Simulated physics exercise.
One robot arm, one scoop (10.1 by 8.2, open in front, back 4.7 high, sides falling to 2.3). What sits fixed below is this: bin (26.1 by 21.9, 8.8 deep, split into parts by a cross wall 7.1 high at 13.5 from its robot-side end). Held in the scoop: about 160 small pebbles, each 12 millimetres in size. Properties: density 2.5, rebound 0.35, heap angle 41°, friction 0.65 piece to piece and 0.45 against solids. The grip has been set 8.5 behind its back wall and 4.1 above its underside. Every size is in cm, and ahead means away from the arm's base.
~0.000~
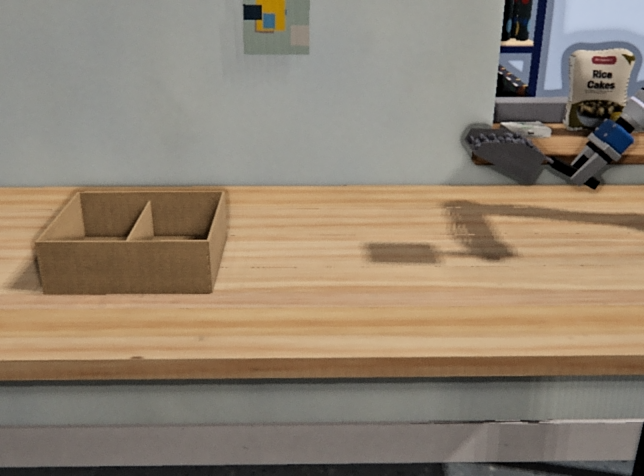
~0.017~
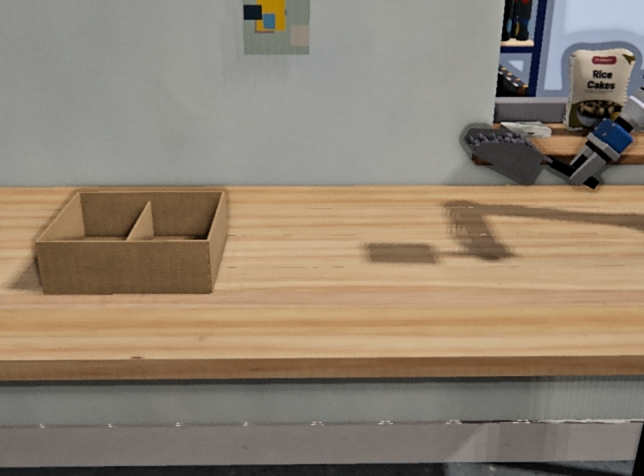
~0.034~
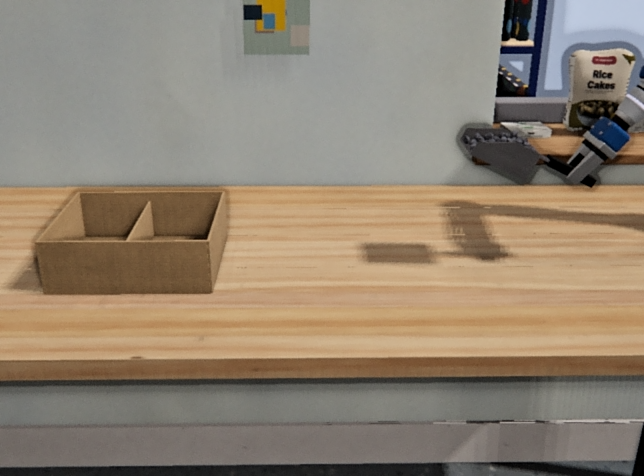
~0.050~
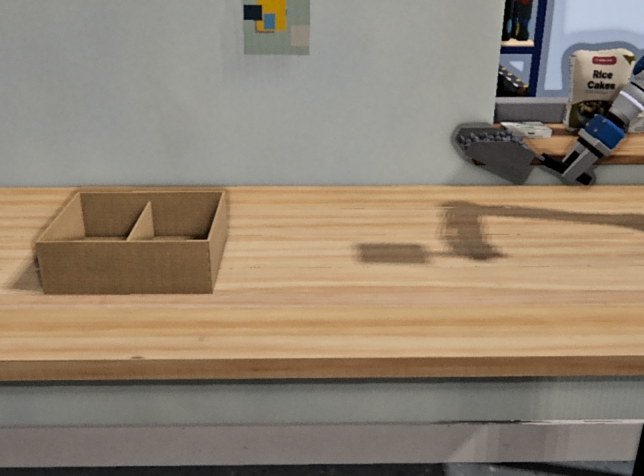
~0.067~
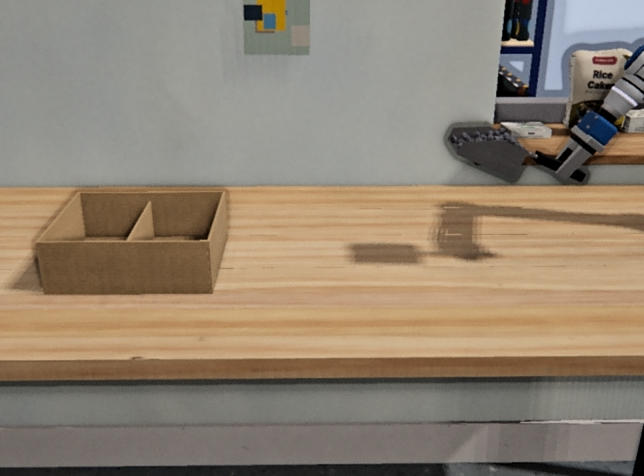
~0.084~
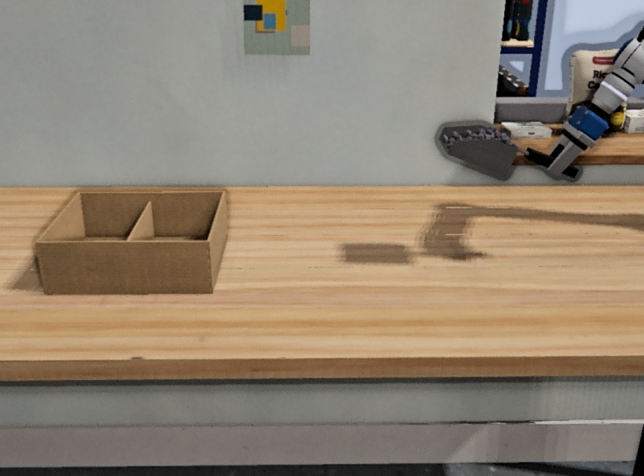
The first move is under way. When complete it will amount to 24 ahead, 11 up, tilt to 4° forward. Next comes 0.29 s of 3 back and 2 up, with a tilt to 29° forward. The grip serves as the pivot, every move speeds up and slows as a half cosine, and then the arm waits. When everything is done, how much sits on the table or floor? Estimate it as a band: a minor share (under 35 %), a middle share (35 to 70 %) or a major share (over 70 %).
A major share.
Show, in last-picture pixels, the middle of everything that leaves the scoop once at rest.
Centre estimate: Around (249, 261).
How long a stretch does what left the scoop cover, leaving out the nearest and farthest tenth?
The stretch is around 16 cm.
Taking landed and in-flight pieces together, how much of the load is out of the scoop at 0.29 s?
I'd put it at some 5 per cent at that point.
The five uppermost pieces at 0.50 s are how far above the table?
Those pieces are roughly 18 cm high.
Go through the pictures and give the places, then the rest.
The first picture shows scoop floor at (502, 161), tilted 27° backward; upper third of the load around (503, 144), from x 470 to 535, top at y 135; 156 on the scoop.
The second picture shows scoop floor at (501, 161), tilted 27° backward; upper third of the load around (503, 144), from x 470 to 535, top at y 135.
The third picture shows scoop floor at (498, 160), tilted 26° backward; upper third of the load around (501, 144), from x 465 to 530, top at y 135.
The fourth picture shows scoop floor at (492, 160), tilted 25° backward; upper third of the load around (495, 143), from x 460 to 525, top at y 135.
The fifth picture shows scoop floor at (485, 159), tilted 24° backward; upper third of the load around (491, 143), from x 455 to 520, top at y 130.
The sixth picture shows scoop floor at (477, 157), tilted 22° backward; upper third of the load around (485, 141), from x 445 to 515, top at y 130; 156 on the scoop.
By 0.29 s, tilted 4° forward, highest piece 27 above the table; 148 on the scoop, 8 in flight or on a rim.
By 0.50 s, tilted 22° forward, highest piece 19 above the table; 25 on the table or floor, 2 on the scoop, 129 in flight or on a rim.
By 0.80 s, tilted 29° forward, highest piece 3 above the table; 156 on the table or floor.
By 1.85 s, tilted 29° forward, highest piece 3 above the table; 156 on the table or floor.
Final count, 156 on the table or floor. That is 100 % on the table or floor.
